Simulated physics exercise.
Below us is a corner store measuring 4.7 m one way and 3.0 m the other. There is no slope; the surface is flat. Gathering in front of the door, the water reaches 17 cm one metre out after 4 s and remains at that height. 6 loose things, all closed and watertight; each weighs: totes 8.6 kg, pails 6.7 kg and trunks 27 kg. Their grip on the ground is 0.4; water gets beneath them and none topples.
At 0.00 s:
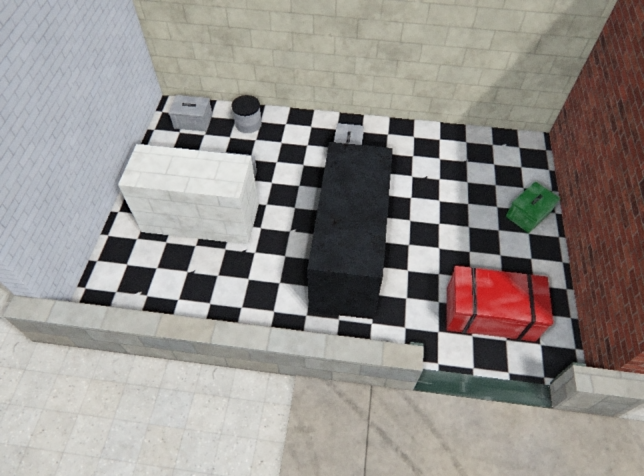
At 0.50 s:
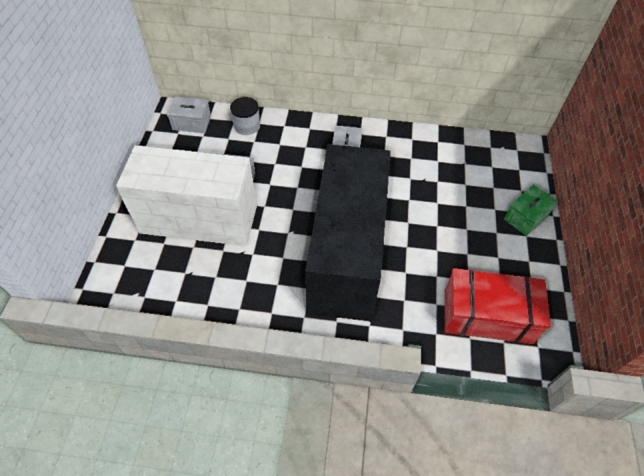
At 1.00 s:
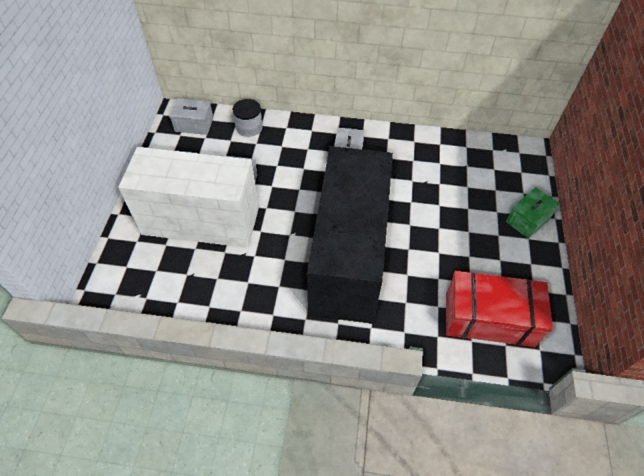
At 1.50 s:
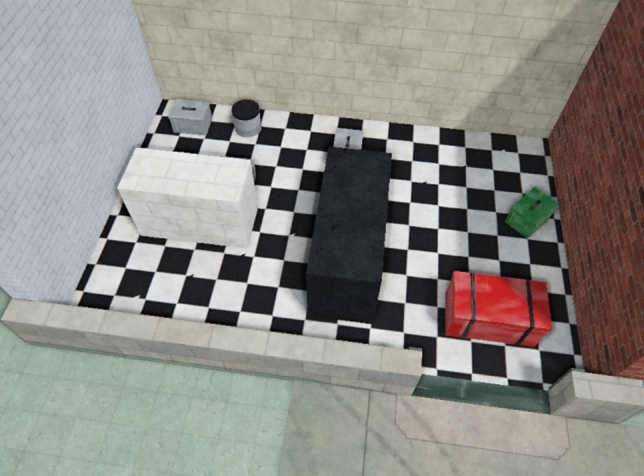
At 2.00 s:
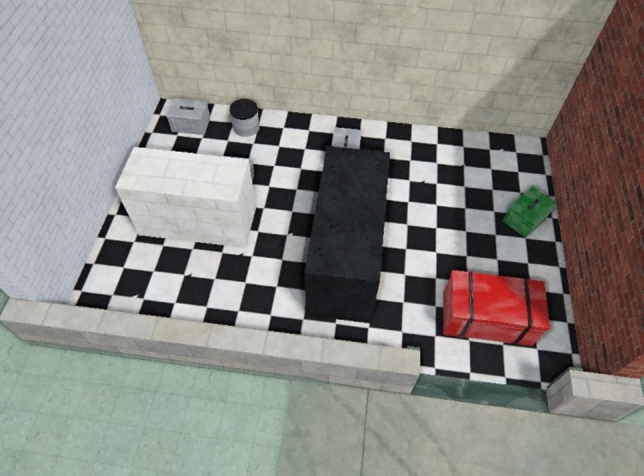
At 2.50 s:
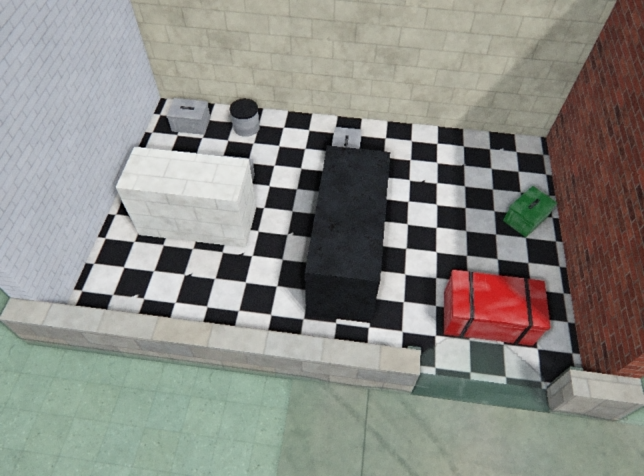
A small corner store with a checkered floor is seen from above, holding a red trunk, a green tote and other loose items, all of which stay still. Outside, greenish water spreads across the pavement from the left toward the doorway, then a thin film slips just inside over the nearest tiles.
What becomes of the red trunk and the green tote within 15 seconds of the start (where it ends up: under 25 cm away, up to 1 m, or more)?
Red trunk goes a long way; green tote goes a long way.
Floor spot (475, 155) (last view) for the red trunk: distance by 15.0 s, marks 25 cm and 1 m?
By then it winds up well off.
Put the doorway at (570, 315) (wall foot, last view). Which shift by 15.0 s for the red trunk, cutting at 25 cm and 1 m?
Well, the red trunk scoots a little.
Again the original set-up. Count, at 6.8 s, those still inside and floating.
Count: 1.
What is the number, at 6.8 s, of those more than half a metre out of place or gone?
Tally at that time: 2.
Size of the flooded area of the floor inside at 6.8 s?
Around 7.5 m2 of it.
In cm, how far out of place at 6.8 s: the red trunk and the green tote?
Close to 150 cm for the first and 80 cm for the second.
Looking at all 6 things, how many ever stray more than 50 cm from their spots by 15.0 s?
I count 6 of them.
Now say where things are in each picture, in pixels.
In the first frame, the red trunk at (503, 294), on the bottom; the green tote at (537, 200), on the bottom; 0.0 m2 under water; 0 of 6 have shifted.
In the second frame, the red trunk at (500, 296) rests on the ground; the green tote at (534, 203), on the bottom; 0.0 m2 under water; 0 of 6 have shifted.
In the third frame, the red trunk at (502, 299), on the bottom; the green tote at (536, 206), on the bottom; 0.0 m2 under water; 0 of 6 have shifted.
In the fourth frame, the red trunk at (502, 299) rests on the ground; the green tote at (535, 206), on the bottom; water covers 0.0 m2; 0 of 6 have shifted.
In the fifth frame, the red trunk at (500, 298), on the bottom; the green tote at (533, 205) rests on the ground; water covers 0.0 m2; 0 of 6 have shifted.
In the sixth frame, the red trunk at (500, 298), on the bottom; the green tote at (534, 204) rests on the ground; 0.3 m2 under water; 0 of 6 have shifted.
After 3.5 s the red trunk is near (500, 292), 0.1 m from its start, aground; the green tote is near (534, 204), 0.0 m from its start, aground; 0 afloat.
After 6.8 s the red trunk is near (489, 165), 1.5 m from its start, aground; the green tote is near (489, 142), 0.9 m from its start, afloat; 1 afloat.
After 11.0 s the red trunk is near (263, 117), 3.1 m from its start, afloat; the green tote is near (407, 127), 1.6 m from its start, afloat; 4 afloat.
After 15.0 s the red trunk is near (203, 123), 3.4 m from its start, afloat; the green tote is near (296, 209), 2.4 m from its start, afloat; 4 afloat.
